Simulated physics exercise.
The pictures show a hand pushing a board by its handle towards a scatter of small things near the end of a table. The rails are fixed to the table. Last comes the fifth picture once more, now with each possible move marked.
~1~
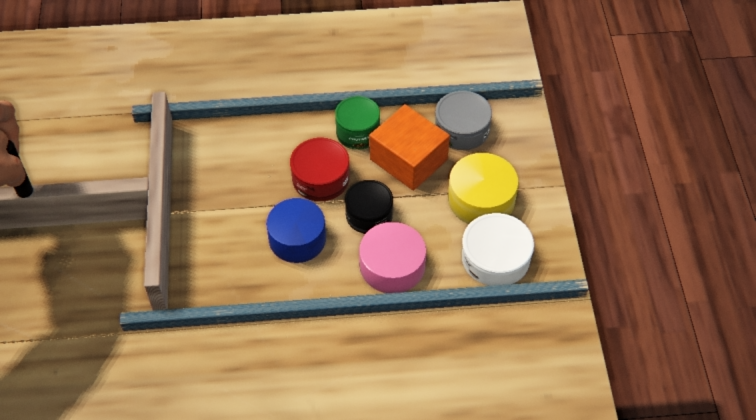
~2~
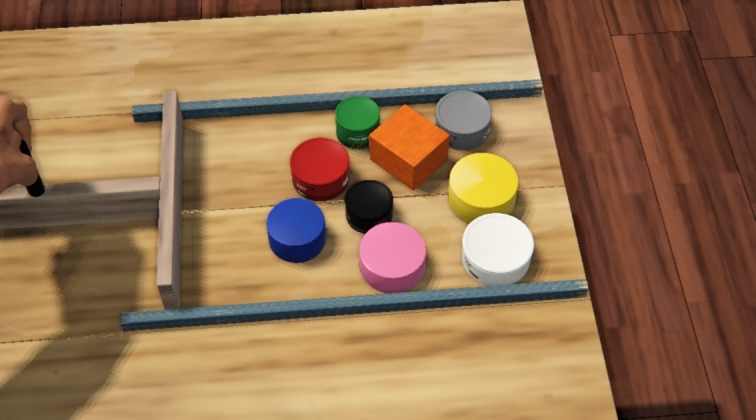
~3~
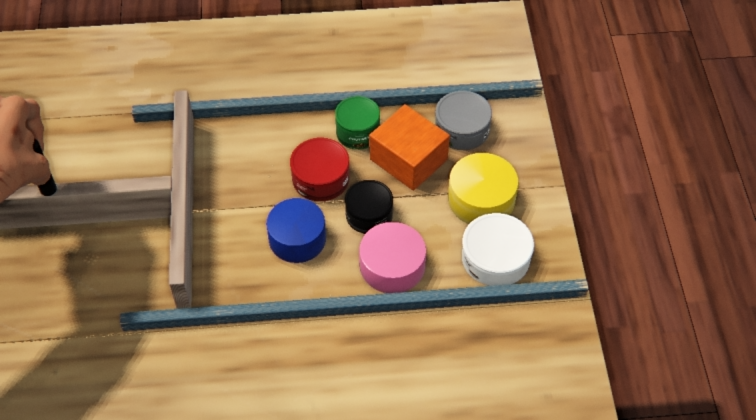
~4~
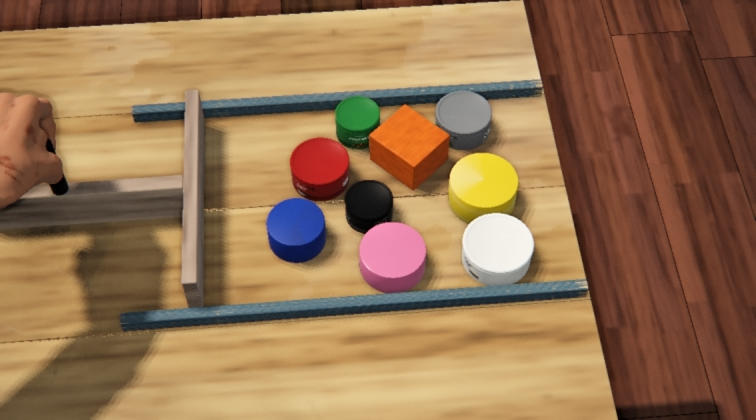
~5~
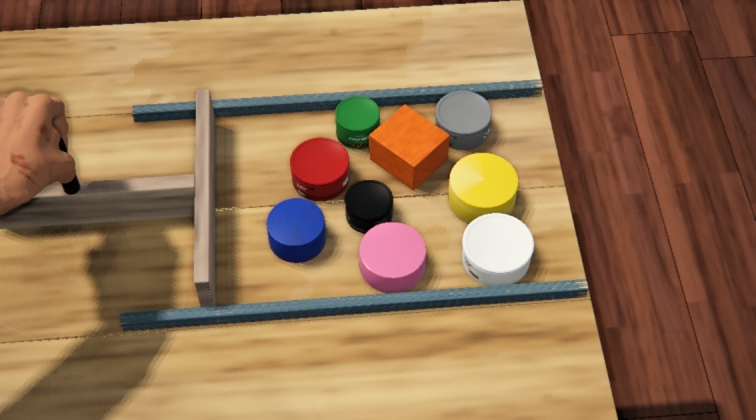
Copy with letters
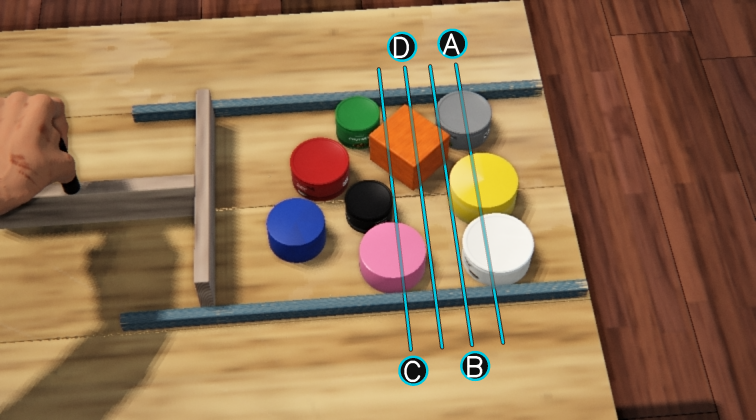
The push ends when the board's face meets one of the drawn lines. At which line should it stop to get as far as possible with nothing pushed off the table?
It can go as far as D.
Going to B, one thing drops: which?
The yellow tin.
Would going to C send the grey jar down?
No.
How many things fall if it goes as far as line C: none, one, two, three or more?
In all, none.
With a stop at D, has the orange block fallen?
By then, no.
On the marked copy, A at (477, 191); B at (449, 193); C at (393, 197); D at (422, 195).
Taking D. A third of the way, board (283, 174); blue tin (323, 229); white jar (497, 250).
Two thirds of the way, board (359, 169); grey jar (483, 113); yellow tin (496, 192).
When it is over, board (416, 165); yellow tin (562, 201); white jar (534, 252); nothing has fallen.
As for the rest, A drops the white jar, orange block and yellow tin; B drops the yellow tin; C is safe but short.
